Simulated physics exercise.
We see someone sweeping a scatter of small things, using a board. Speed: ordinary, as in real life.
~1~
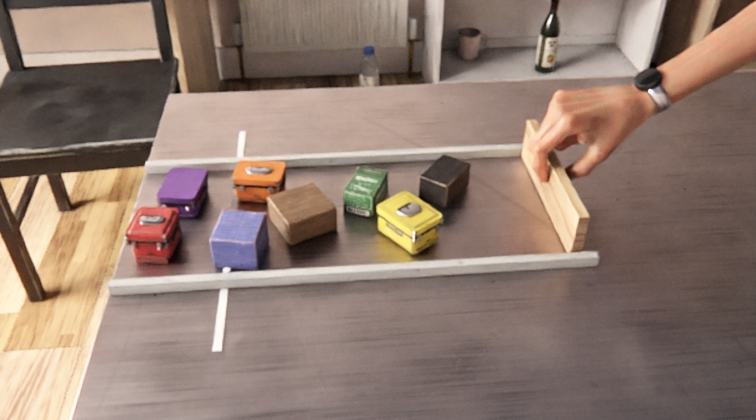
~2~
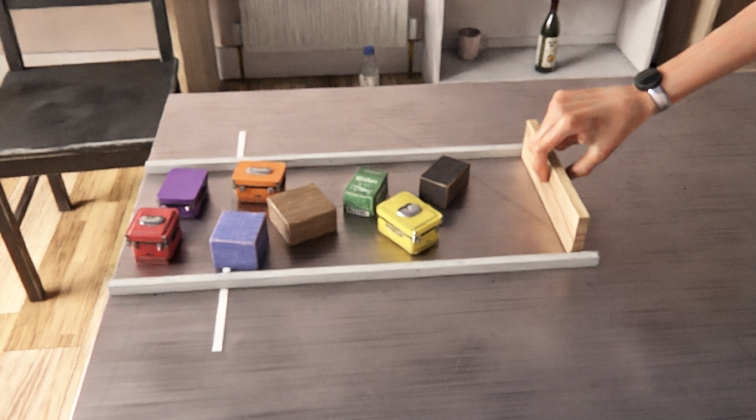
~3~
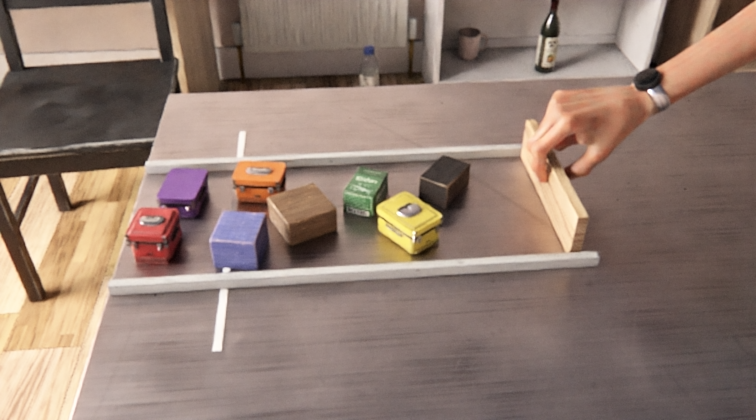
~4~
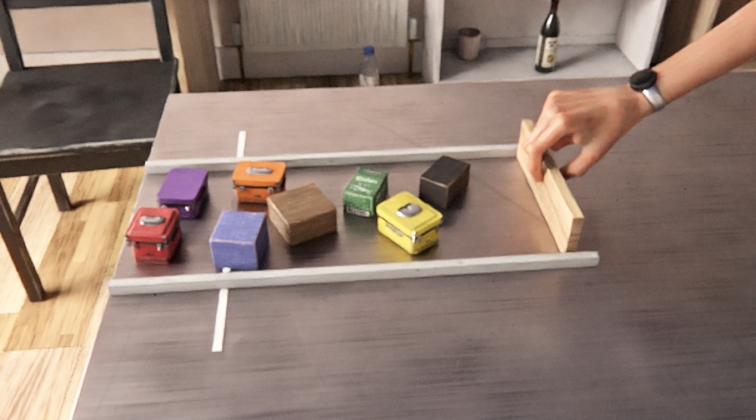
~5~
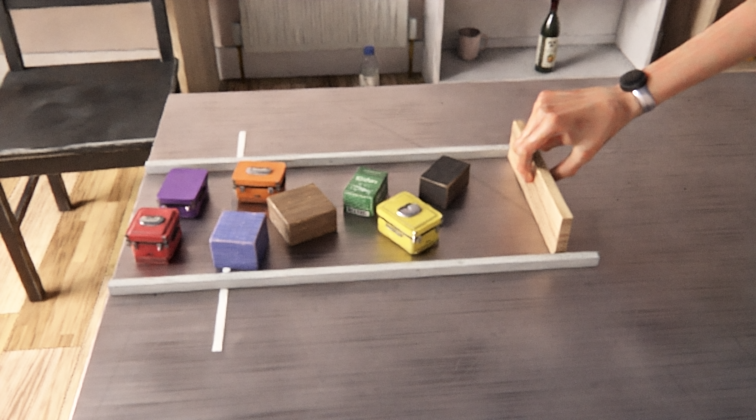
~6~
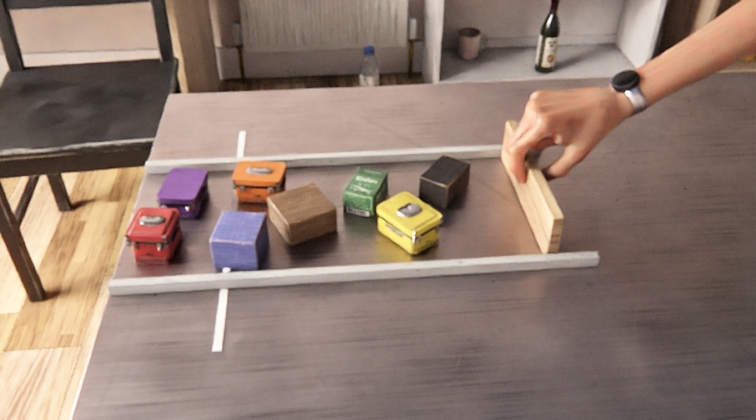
On a dark tabletop between two pale rails, eight small colourful boxes and blocks lie scattered, while a hand wearing a watch holds a wooden board upright at the right. The board stays nearly still at first, then the hand slides it a short way left, without touching the objects, which remain motionless.
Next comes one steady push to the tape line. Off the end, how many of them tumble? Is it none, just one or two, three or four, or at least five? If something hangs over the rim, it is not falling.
The number that drop off is just one or two.
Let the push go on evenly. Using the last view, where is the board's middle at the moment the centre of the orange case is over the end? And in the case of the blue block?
First near (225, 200), second near (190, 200).
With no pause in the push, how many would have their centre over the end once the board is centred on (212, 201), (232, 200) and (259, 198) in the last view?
By position: 3 / 2 / 1.
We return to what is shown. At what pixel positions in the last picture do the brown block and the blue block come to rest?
The brown block settles near (165, 217); as for the blue block, near (160, 254).
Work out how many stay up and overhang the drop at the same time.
As for overhanging, the count is 1.
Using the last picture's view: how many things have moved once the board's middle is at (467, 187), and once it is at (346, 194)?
I make it 1 at the first spot and 6 at the other.
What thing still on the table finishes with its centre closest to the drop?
It is the orange case.
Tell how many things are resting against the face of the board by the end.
It touches 2.
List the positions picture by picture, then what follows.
Red case (156, 234); purple case (185, 194); blue block (240, 240); board (552, 183); tape (233, 220), in the first frame.
Purple case (185, 194); brown block (302, 213), in the second frame.
Blue block (240, 240); yellow case (409, 223), in the third frame.
Red case (156, 235); green box (366, 192), in the fourth frame.
Purple case (185, 194); black block (445, 181), in the fifth frame.
Red case (156, 235); purple case (185, 194); blue block (240, 240); board (529, 184); tape (233, 220), in the sixth frame.
Soon after, none off yet; red case at rest near (156, 235); purple case at rest near (185, 194); blue block at rest near (240, 240).
In the end, the number that fall off is one or two; gone, purple case and red case.
